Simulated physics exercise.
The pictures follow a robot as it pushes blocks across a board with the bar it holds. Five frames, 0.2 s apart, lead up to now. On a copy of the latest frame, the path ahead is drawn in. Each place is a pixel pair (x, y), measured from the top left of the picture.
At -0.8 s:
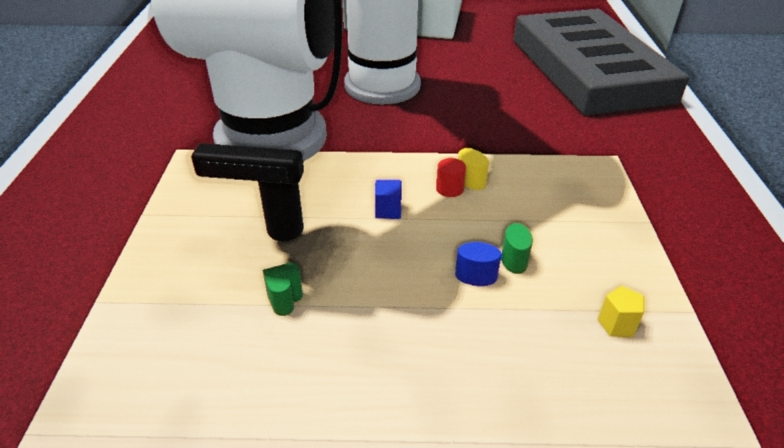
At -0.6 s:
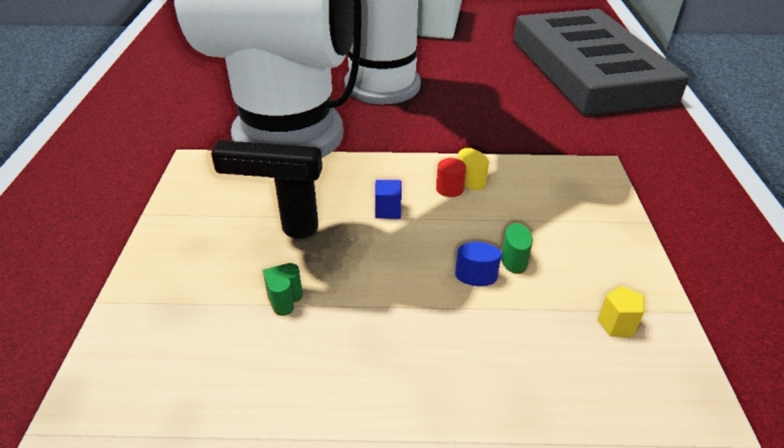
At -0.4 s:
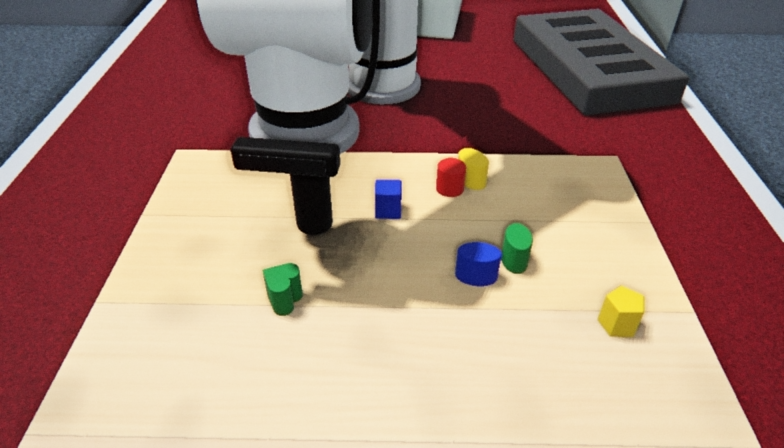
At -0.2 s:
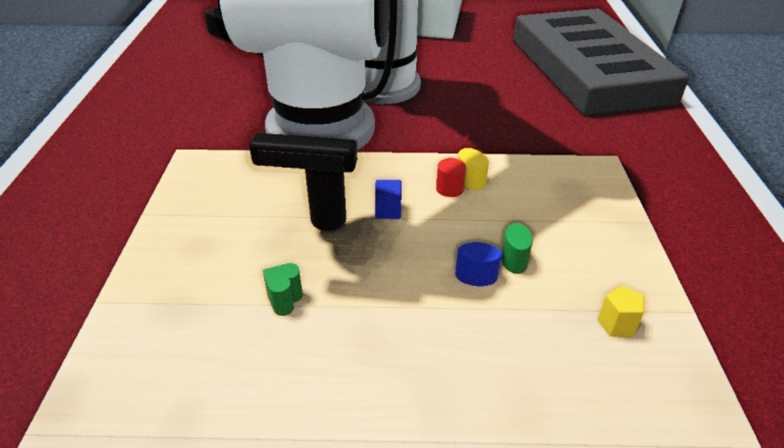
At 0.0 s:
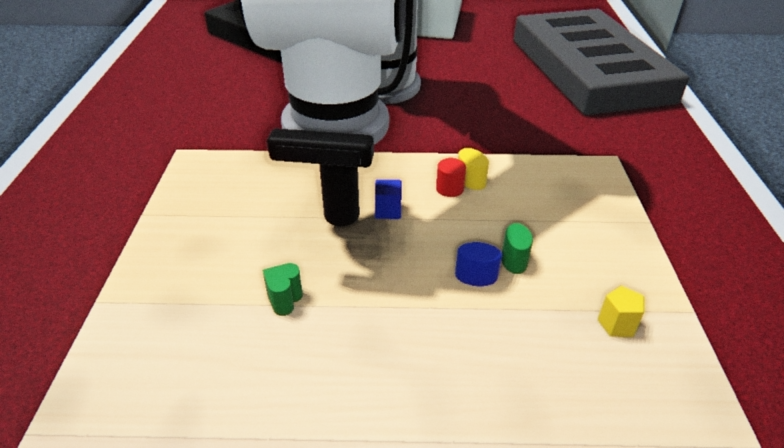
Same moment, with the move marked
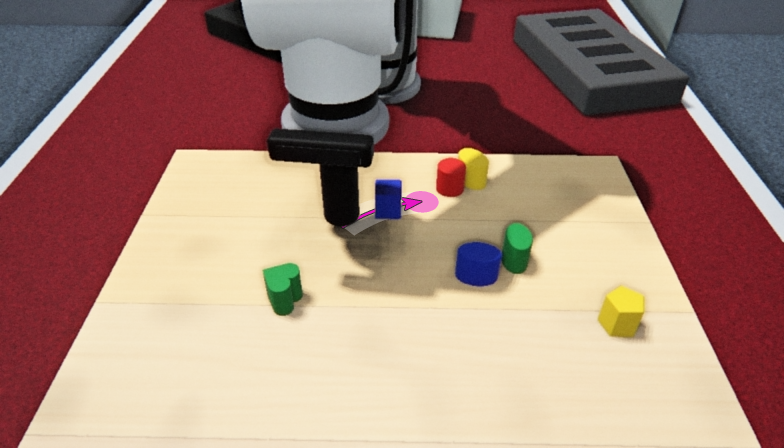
A robot arm slides its black bar steadily right toward a still blue block.
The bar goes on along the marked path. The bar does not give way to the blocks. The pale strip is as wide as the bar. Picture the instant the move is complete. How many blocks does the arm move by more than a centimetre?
I'd say three or more blocks get shifted by more than about 1 cm.
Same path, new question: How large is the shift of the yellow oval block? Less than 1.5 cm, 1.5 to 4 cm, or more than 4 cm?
Its displacement is between 1.5 and 4 cm.
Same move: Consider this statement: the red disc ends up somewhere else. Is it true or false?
The statement is correct.
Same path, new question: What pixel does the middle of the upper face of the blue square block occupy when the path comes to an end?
By then it is at (448, 168).
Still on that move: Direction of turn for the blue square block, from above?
Spins counterclockwise.
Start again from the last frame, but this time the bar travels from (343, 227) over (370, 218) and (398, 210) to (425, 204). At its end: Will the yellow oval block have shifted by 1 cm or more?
The answer is yes.
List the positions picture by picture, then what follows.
In the first picture, bar tip (286, 231); block tops, blue square block (388, 186); red disc (452, 165); yellow oval block (474, 157).
In the second picture, bar (301, 228); blocks unchanged.
In the third picture, bar (315, 225); blocks unchanged.
In the fourth picture, bar (329, 221); blocks unchanged.
In the fifth picture, bar (342, 216); blue square block (388, 186); red disc (452, 165); yellow oval block (474, 157).
Path on the board, from (343, 227) by way of (367, 214) and (393, 206) to (422, 202).
On the path given first. One third of the way, bar (367, 204); blue square block (397, 183).
Two thirds of the way, bar (394, 196); blue square block (422, 174), turned 20° anticlockwise.
At the end, bar (422, 192); blue square block (448, 168), turned 35° anticlockwise; red disc (469, 159); yellow oval block (489, 151).
